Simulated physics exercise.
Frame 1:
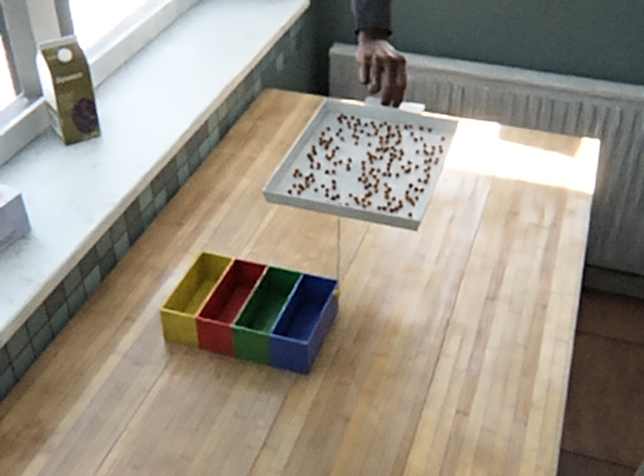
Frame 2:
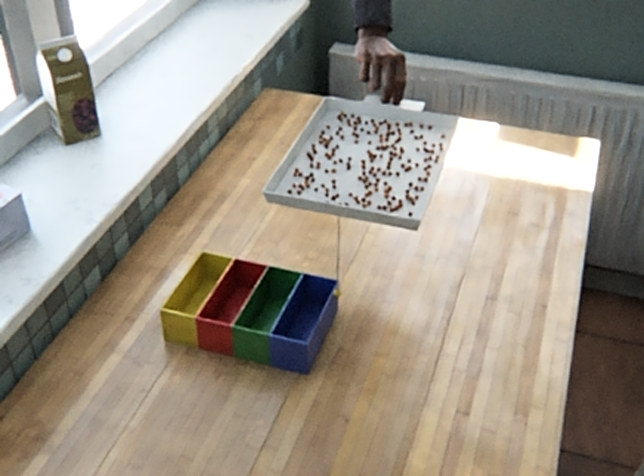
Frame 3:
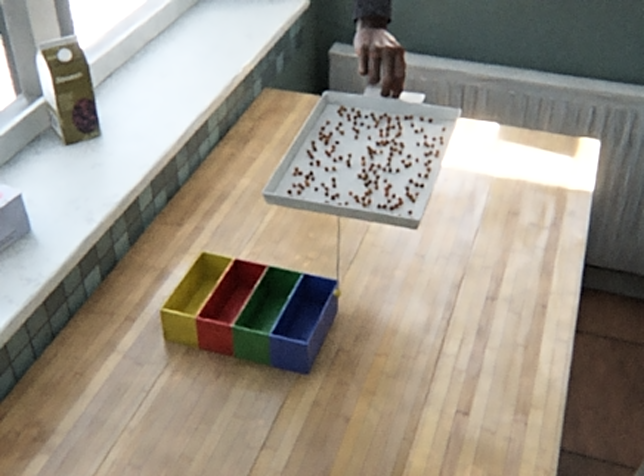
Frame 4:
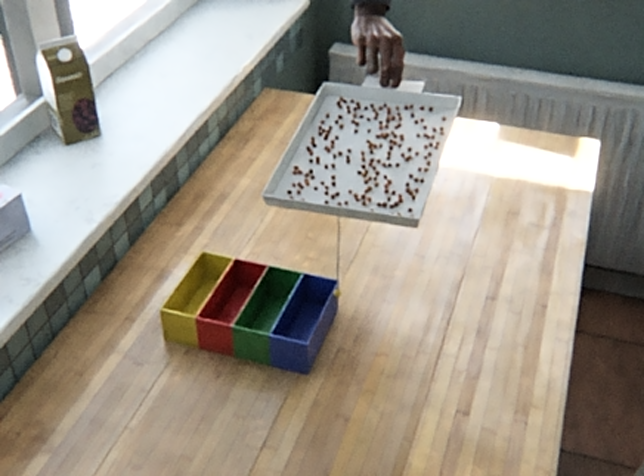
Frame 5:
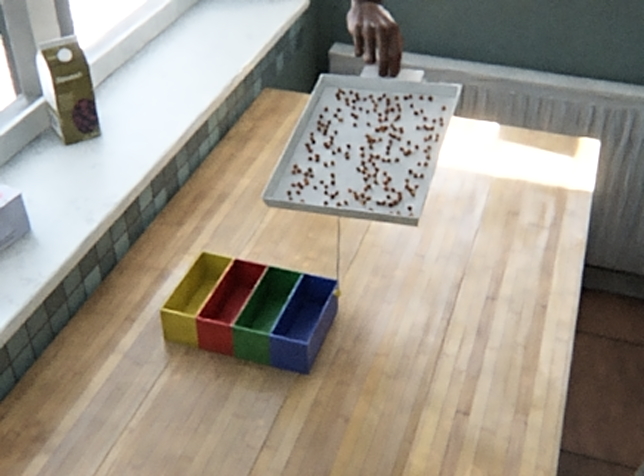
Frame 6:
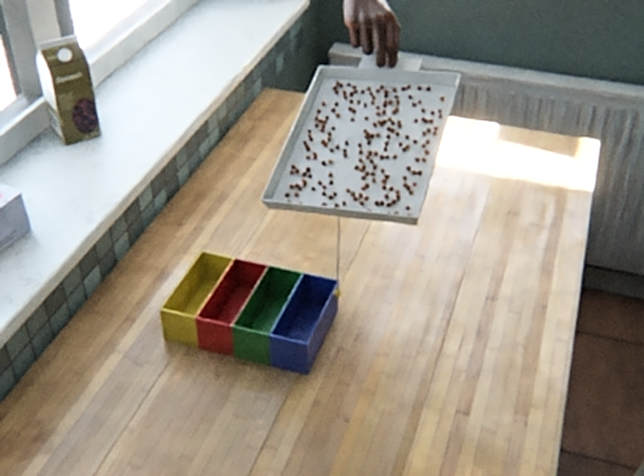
A hand slowly raising the far end of a tray of small brown balls above a yellow, red, green and blue box.
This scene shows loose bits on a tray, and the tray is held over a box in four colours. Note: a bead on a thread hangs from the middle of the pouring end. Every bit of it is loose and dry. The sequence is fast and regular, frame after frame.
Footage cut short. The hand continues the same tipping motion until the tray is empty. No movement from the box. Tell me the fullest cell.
It is the green one.
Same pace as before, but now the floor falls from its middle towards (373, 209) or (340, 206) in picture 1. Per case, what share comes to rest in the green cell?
Lab note: Try 1 = 0 %, try 2 = 20 %.
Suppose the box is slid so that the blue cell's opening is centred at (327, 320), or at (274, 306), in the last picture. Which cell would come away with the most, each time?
Position one: The cell in red. Position two: The cell in blue.
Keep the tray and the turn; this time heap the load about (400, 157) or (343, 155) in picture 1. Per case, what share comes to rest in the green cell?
It would be roughly 60 per cent for the first and roughly 80 per cent for the second.
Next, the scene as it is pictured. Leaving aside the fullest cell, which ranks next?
Second place: The cell in blue.
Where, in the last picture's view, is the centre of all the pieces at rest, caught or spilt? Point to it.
Near (273, 331).
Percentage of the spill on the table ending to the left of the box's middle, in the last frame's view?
10 per cent, about.
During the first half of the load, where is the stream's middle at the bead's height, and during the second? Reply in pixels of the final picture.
Initially about (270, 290); subsequently about (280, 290).
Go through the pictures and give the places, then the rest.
In the first frame, corners of the pouring end at (266, 189) and (418, 218), level; middle of the load at (372, 162), cereal balls; bead on its thread at (338, 293); yellow cell at (179, 325); red cell at (215, 334); green cell at (251, 343); blue cell at (289, 352).
In the second frame, corners of the pouring end at (266, 190) and (418, 218), level; middle of the load at (372, 161).
In the third frame, corners of the pouring end at (266, 191) and (417, 217), tipped barely, lowest at the left corner; middle of the load at (372, 157).
In the fourth frame, corners of the pouring end at (265, 193) and (417, 216), tipped a little, lowest at the left corner; middle of the load at (372, 152).
In the fifth frame, corners of the pouring end at (265, 196) and (416, 215), tipped a little, lowest at the left corner; middle of the load at (371, 147).
In the sixth frame, corners of the pouring end at (264, 198) and (415, 215), tipped clearly, lowest at the left corner; middle of the load at (369, 143); yellow cell at (179, 325); red cell at (215, 334); green cell at (251, 343); blue cell at (289, 352).
Soon, tray tipped steeply; most on the tray; a stray few in the green cell; a stray few in the red cell; a small part falling or outside the box.
A while on, tray tipped past a quarter turn; most on the tray; about a quarter in the green cell; a stray few in the red cell; a stray few in the blue cell; a small part falling or outside the box.
Towards the end, tray tipped past a quarter turn; about two thirds in the green cell; about a quarter in the blue cell; a stray few in the red cell; a small part falling or outside the box.
Finally, tray tipped past a quarter turn; about two thirds in the green cell; about a quarter in the blue cell; a stray few in the red cell; none in the yellow cell; a small part outside the box.
